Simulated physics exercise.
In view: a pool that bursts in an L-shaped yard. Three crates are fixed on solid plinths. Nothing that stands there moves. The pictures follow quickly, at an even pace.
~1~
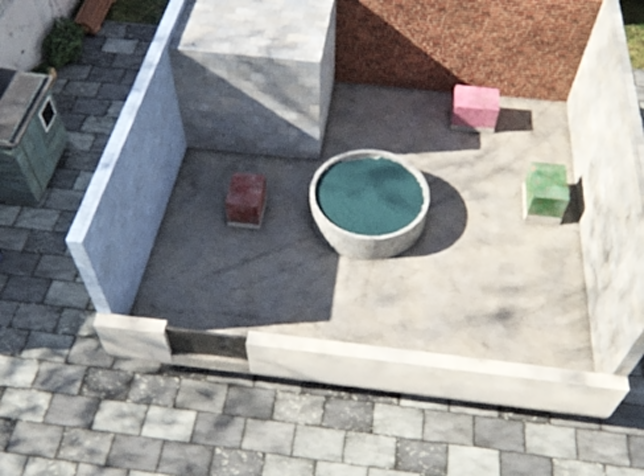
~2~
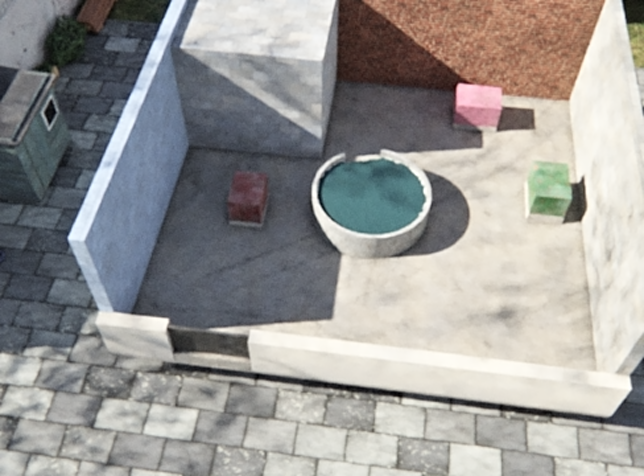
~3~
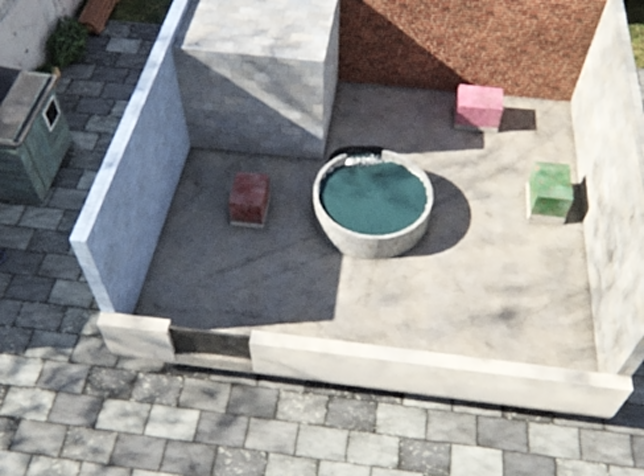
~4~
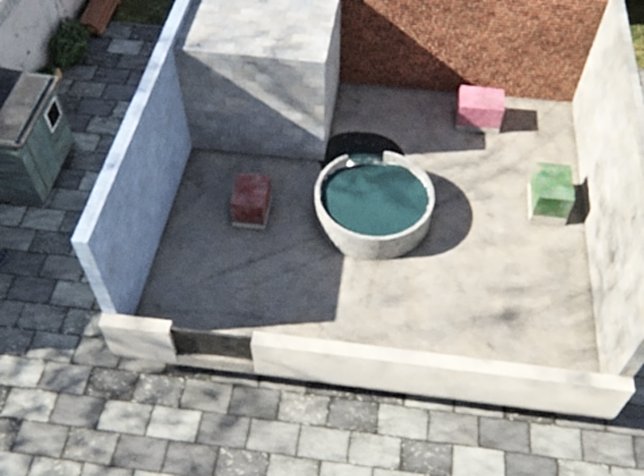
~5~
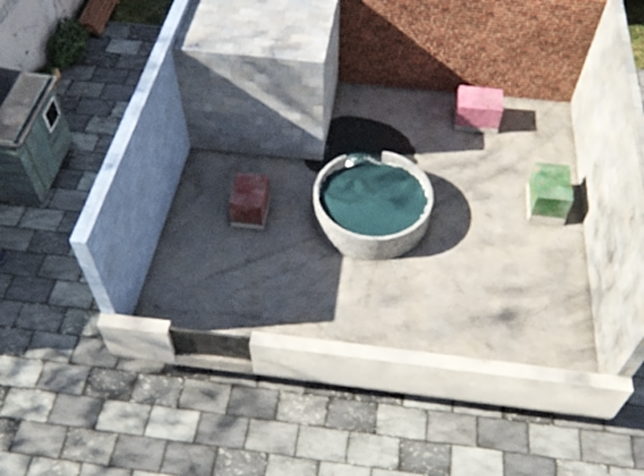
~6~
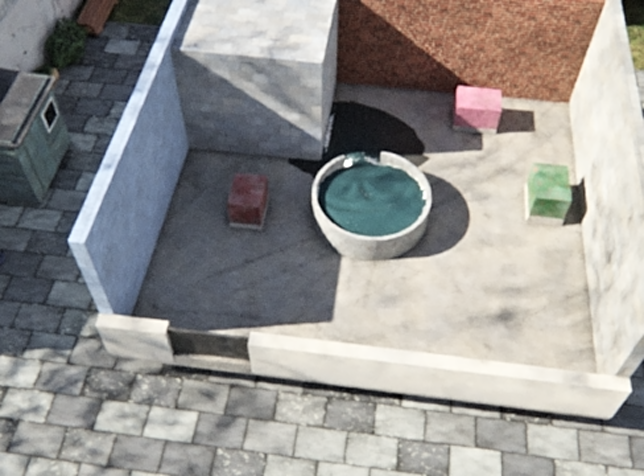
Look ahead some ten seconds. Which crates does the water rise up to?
In the end: The green crate stays dry; the red crate stays dry; the pink crate gets wet.
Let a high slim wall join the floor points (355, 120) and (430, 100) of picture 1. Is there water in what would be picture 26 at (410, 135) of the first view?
Verdict: Flooded.
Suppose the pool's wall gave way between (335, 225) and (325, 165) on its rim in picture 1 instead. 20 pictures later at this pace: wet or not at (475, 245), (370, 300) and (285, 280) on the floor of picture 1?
As listed: Dry, dry, wet.
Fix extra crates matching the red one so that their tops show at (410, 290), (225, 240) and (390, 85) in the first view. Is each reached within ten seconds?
In that order: Is safe, escapes it, is topped.
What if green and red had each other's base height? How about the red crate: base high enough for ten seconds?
The red crate keeps dry.
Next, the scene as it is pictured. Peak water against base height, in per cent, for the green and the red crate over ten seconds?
Roughly 70 per cent, then 20 per cent.
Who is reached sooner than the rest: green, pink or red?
First comes the one in pink.
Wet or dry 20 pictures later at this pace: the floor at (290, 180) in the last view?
At that place: Under water.
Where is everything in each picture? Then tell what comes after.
In the first frame, still water in the round pool at (369, 195).
In the second frame, the front is at a hidden place, out from the gap on the round pool's far side.
In the third frame, the front is at (342, 151), out from the gap on the round pool's far side.
In the fourth frame, water pours out on the round pool's far side and has run to (343, 136).
In the fifth frame, the front is at (345, 119), out from the gap on the round pool's far side.
In the sixth frame, the front is at (332, 105), out from the gap on the round pool's far side.
A moment on, water covers 15 % of the floor; the green crate not reached, the red crate not reached, the pink crate not reached.
Next, water covers 15 % of the floor; the green crate not reached, the red crate not reached, the pink crate water round its plinth.
Then, water covers 20 % of the floor; the green crate not reached, the red crate water round its plinth, the pink crate water round its plinth.
Later, water covers 45 % of the floor; the green crate water round its plinth, the red crate water round its plinth, the pink crate water round its plinth.
In the end, water covers 65 % of the floor; the green crate stayed above the water, the red crate stayed above the water, the pink crate was topped.
